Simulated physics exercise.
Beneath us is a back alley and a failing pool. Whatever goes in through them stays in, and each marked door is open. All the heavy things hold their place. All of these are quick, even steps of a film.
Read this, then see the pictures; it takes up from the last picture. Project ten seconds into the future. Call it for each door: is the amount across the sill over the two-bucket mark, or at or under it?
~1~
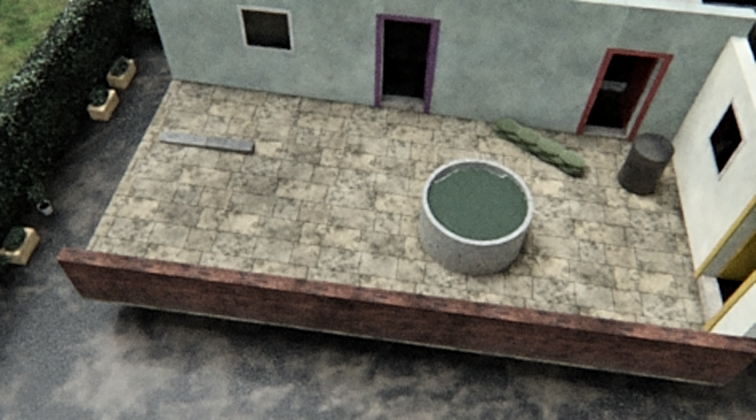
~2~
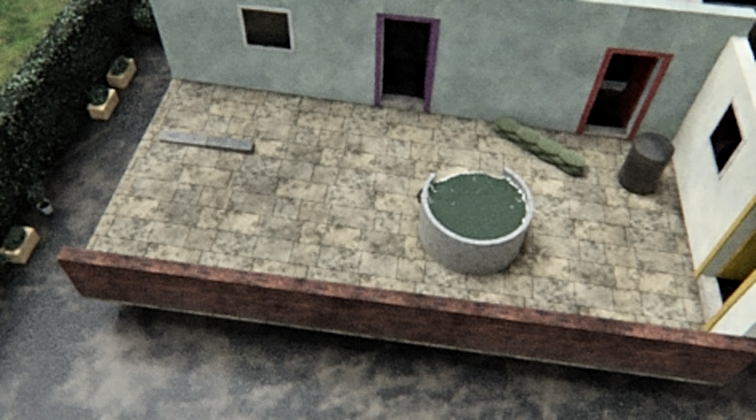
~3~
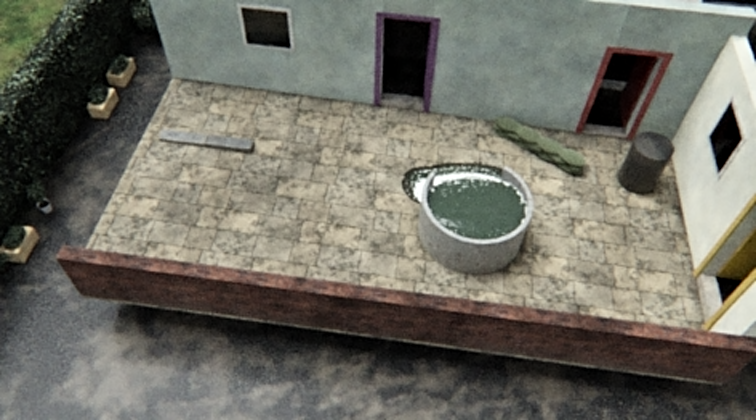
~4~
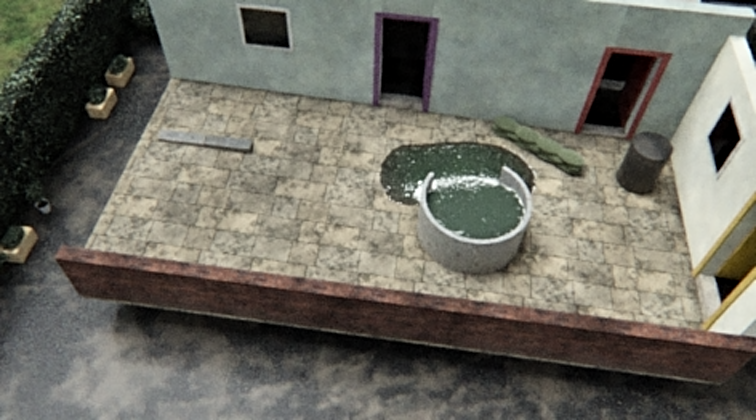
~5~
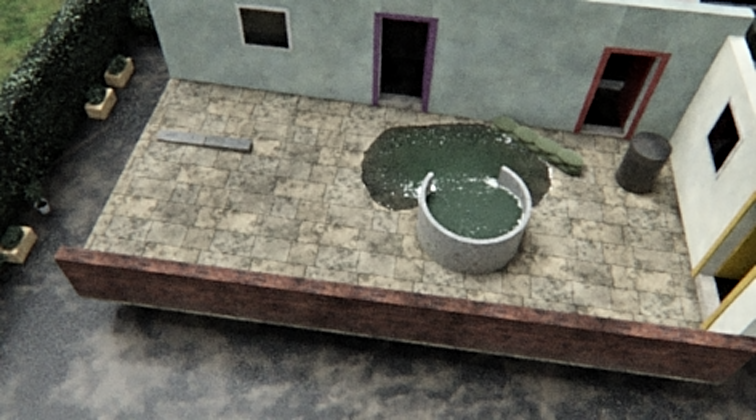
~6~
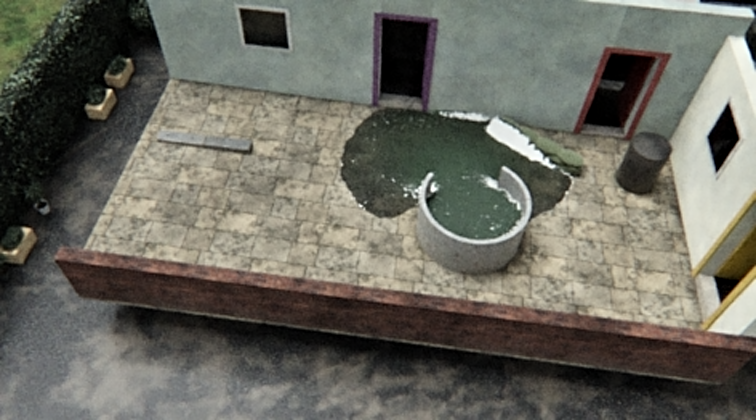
My call: The yellow door at or under the mark, the purple door over the mark, the red door at or under the mark.
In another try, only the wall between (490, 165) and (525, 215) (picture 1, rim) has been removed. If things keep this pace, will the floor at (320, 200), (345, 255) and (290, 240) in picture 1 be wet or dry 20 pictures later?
Point by point: Unwetted; unwetted; unwetted.
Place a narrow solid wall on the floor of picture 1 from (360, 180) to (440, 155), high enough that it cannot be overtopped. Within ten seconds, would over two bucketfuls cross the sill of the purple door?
With that change, the purple door stays within limit.
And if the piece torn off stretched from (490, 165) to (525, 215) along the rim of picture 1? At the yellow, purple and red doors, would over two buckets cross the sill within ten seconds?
Yellow door: Below, purple door: Below, red door: Above.
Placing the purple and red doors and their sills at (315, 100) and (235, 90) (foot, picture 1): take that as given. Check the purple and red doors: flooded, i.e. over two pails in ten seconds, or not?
Purple falls short, red falls short.
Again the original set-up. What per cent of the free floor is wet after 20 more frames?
It should be close to 50 %.
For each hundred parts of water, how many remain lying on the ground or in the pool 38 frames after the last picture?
Roughly 82 parts in a hundred.
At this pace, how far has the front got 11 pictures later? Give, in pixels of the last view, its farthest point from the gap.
Roughly (200, 82).
A moment on, water covers 20 % of the floor; the yellow door not reached, the purple door over two buckets in, the red door not reached.
Next, water covers 35 % of the floor; the yellow door not reached, the purple door over two buckets in, the red door wet at the sill, nothing in.
Then, water covers 50 % of the floor; the yellow door wet at the sill, nothing in, the purple door far over two buckets in, the red door wet at the sill, nothing in.
Later, water covers 75 % of the floor; the yellow door wet at the sill, nothing in, the purple door far over two buckets in, the red door wet at the sill, nothing in.
In the end, water covers 75 % of the floor; the yellow door wet at the sill, nothing in, the purple door far over two buckets in, the red door wet at the sill, nothing in.
